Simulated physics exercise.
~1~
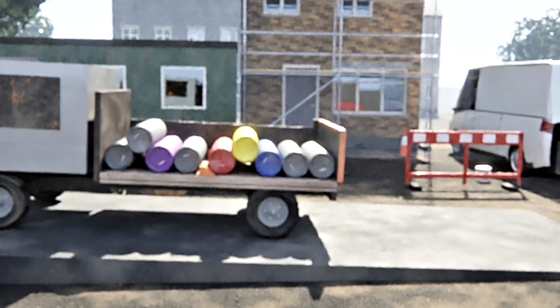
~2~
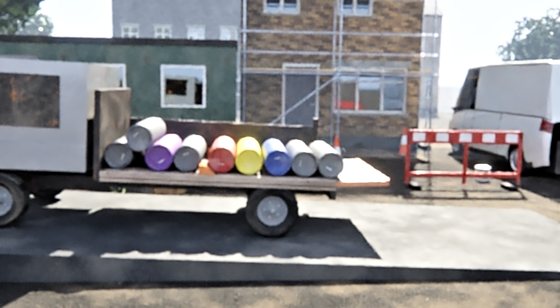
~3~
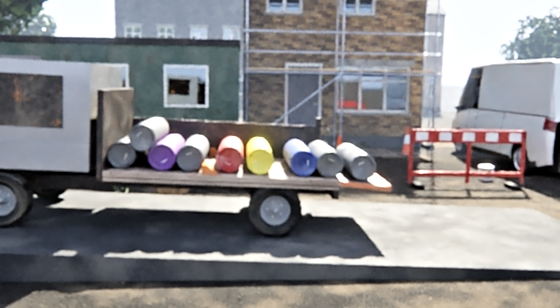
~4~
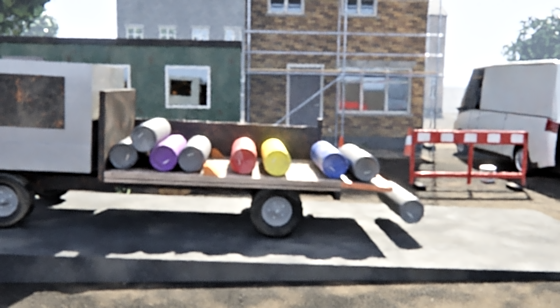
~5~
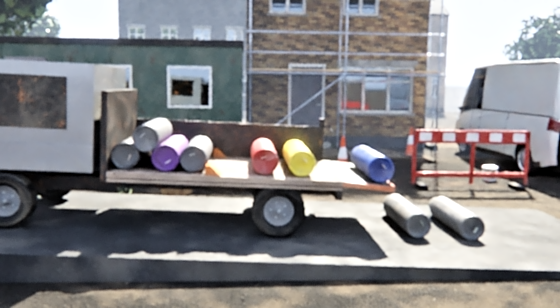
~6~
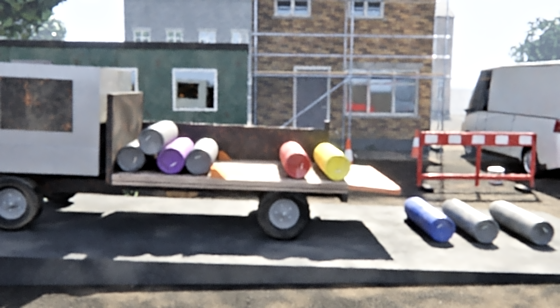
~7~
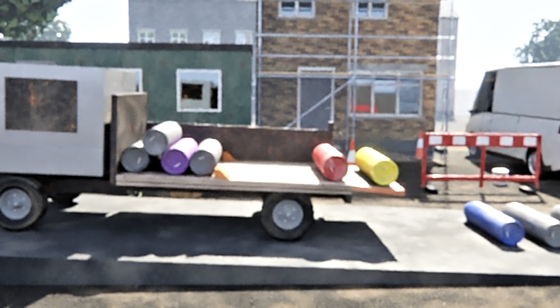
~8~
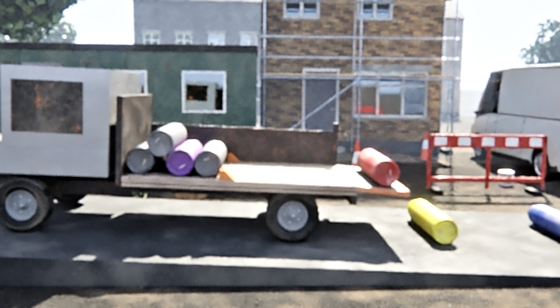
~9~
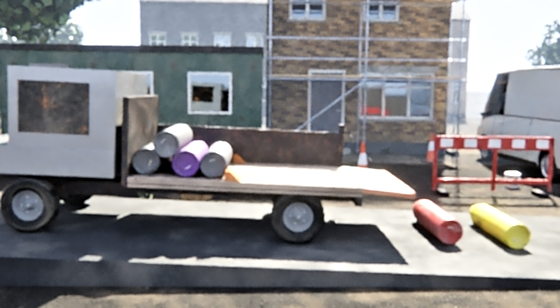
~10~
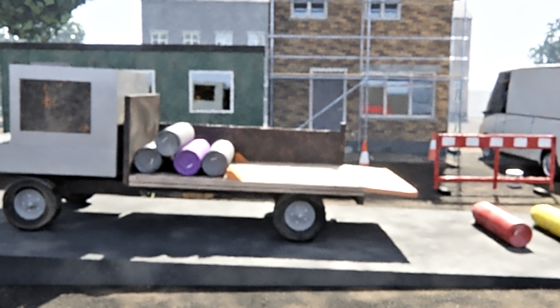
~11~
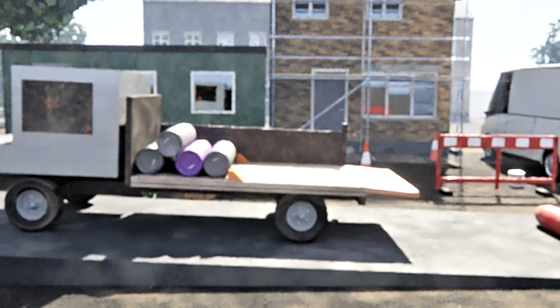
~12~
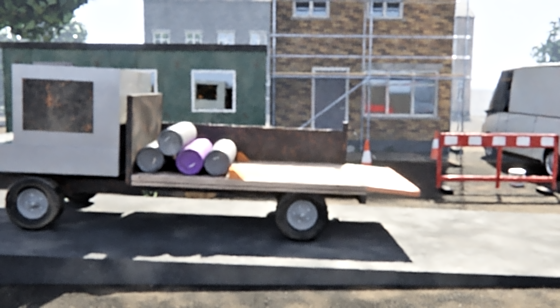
Flatbed truck with its tail lowered, coloured and grey cylinders rolling right off onto the road, purple and three grey ones staying aboard.
